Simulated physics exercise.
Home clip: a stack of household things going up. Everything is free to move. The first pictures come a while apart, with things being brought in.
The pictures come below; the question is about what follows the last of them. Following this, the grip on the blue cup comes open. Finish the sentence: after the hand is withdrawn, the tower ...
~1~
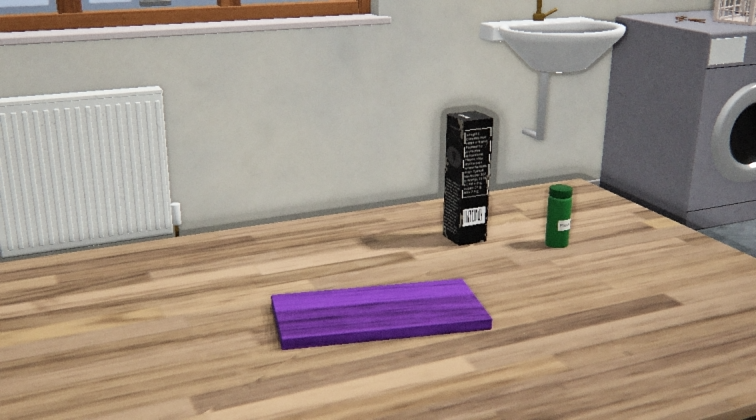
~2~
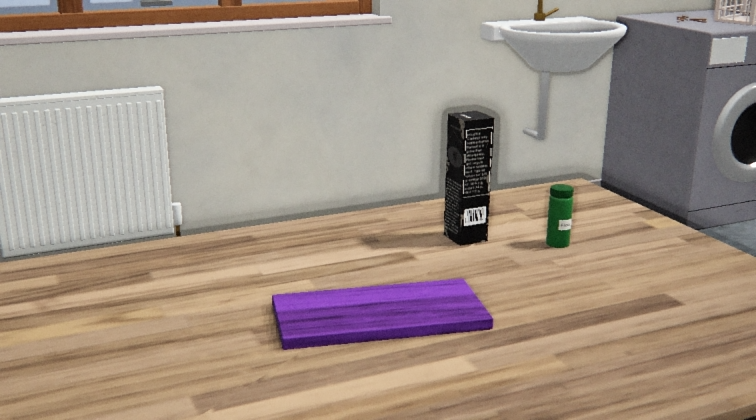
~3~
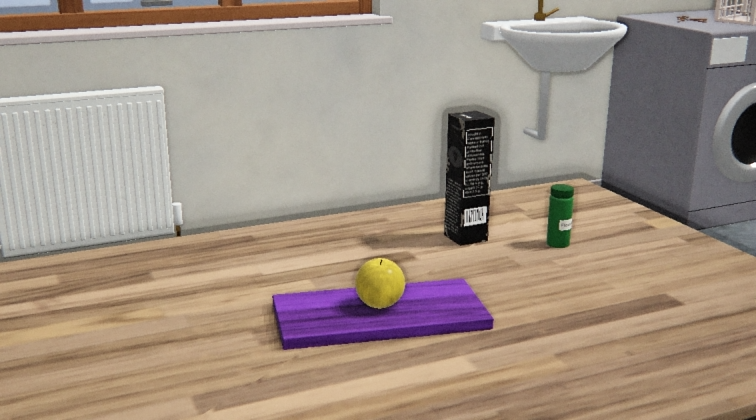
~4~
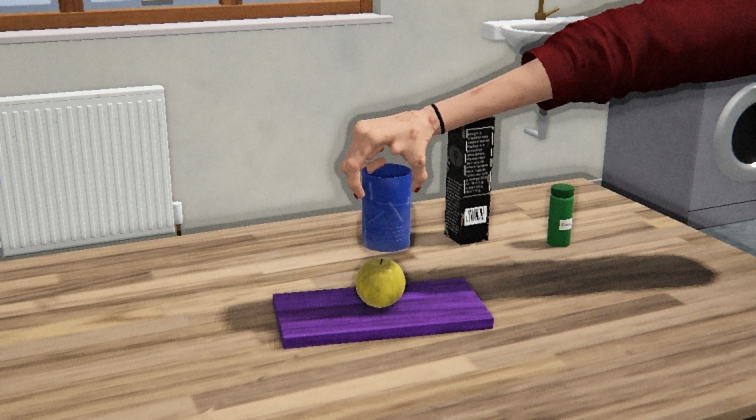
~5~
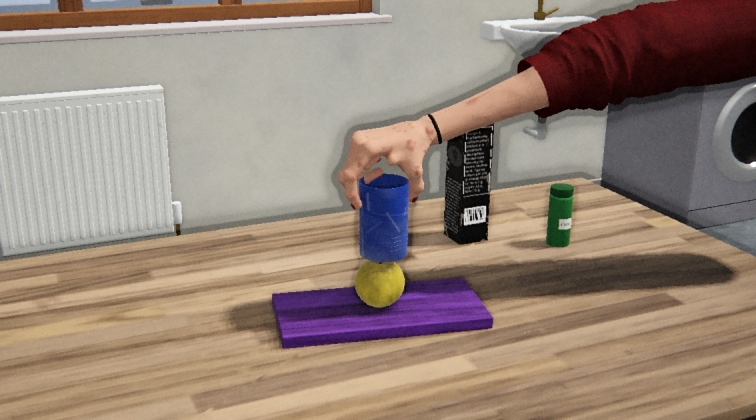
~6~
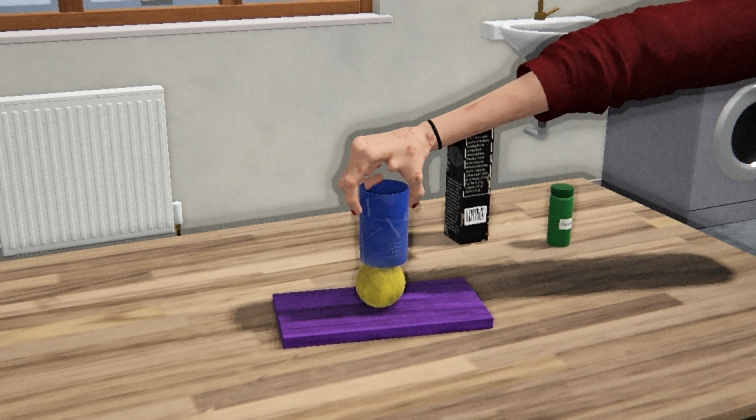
The tower topples over.
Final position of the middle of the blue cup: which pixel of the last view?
It finishes at about (519, 275).
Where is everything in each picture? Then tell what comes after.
The last thing is not in view yet, in the first frame.
The last thing is not in view yet; black carton (468, 179), in the second frame.
The last thing is not in view yet; yellow apple (380, 283), in the third frame.
Still above its spot; blue cup (387, 207); black carton (469, 178), in the fourth frame.
Still above its spot; blue cup (384, 218); yellow apple (380, 282), in the fifth frame.
In place under the hand; blue cup (384, 223); black carton (469, 178), in the sixth frame.
Then, 0.50 s past the last view, blue cup now fallen.
Then, 0.60 s past the last view, things are still on the move.
Then, 0.70 s past the last view, as before.
Then, 1.20 s past the last view, nothing new.
Finally, fallen, blue cup; the other 4 still in place. Final places as the last picture's camera would see them, blue cup near (518, 276). The pile gives way.
